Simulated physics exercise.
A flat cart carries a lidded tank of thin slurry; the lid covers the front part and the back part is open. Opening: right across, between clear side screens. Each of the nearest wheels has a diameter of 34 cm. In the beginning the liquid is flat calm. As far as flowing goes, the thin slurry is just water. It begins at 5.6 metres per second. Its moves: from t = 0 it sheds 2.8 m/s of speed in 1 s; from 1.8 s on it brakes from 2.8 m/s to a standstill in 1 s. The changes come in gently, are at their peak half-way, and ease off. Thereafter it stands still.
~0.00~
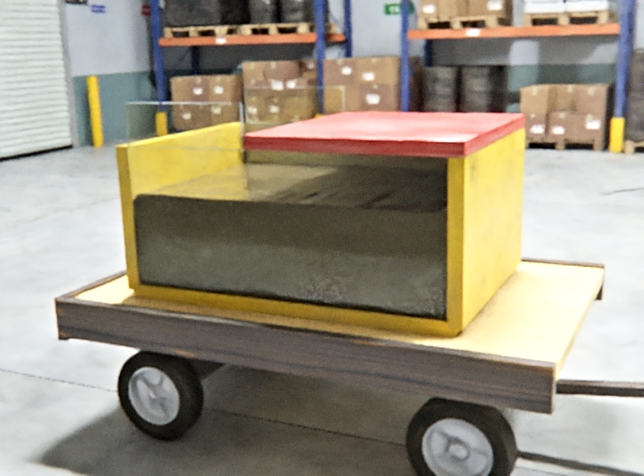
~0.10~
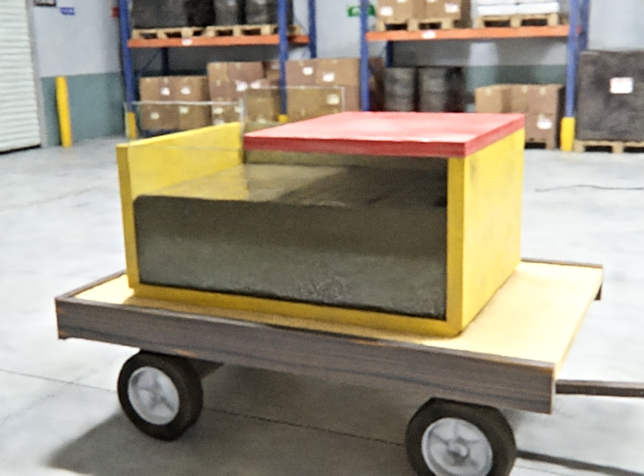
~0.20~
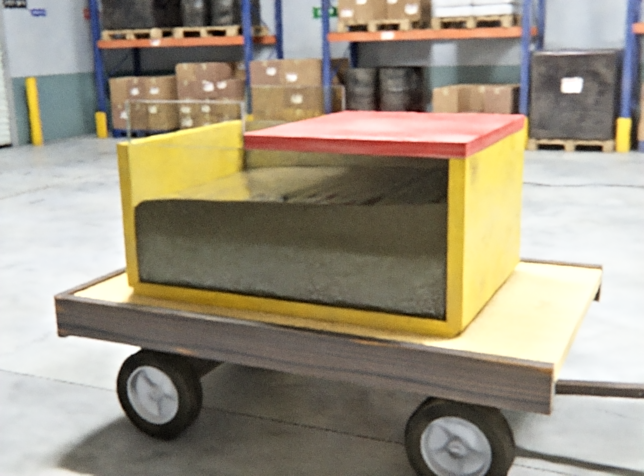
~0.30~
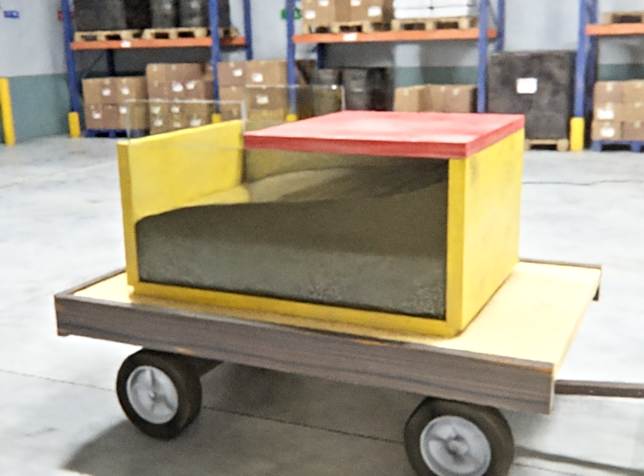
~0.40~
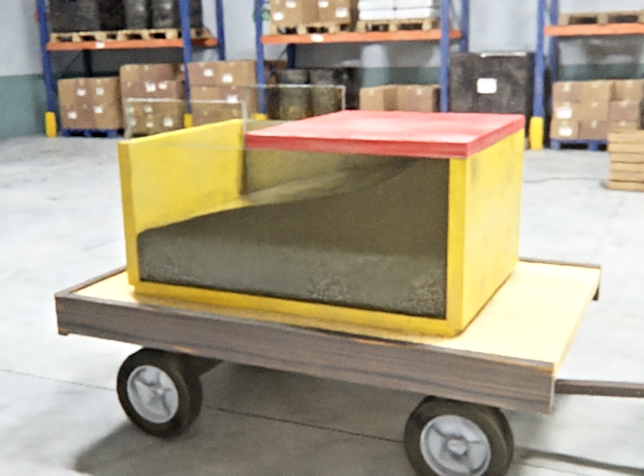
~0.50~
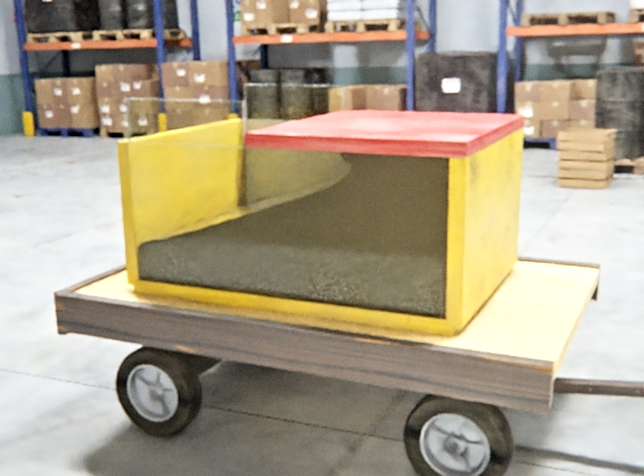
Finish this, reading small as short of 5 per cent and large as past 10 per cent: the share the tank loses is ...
... small.
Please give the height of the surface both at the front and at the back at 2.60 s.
Roughly 48 cm in front and 48 cm behind.
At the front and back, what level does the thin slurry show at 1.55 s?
Front reads 24 centimetres, back reads 50 centimetres.
After 1.55 s the surface stands 50 cm at the back and 24 cm at the front; 1 per cent has gone, over the back.
After 2.60 s the surface stands 48 cm at the back and 48 cm at the front; 1 per cent has gone, over the back.
After 3.60 s the surface stands 41 cm at the back and 19 cm at the front; 2 per cent has gone, over the back.
After 5.68 s 2 per cent has gone, over the back, 6 of 304 litres.
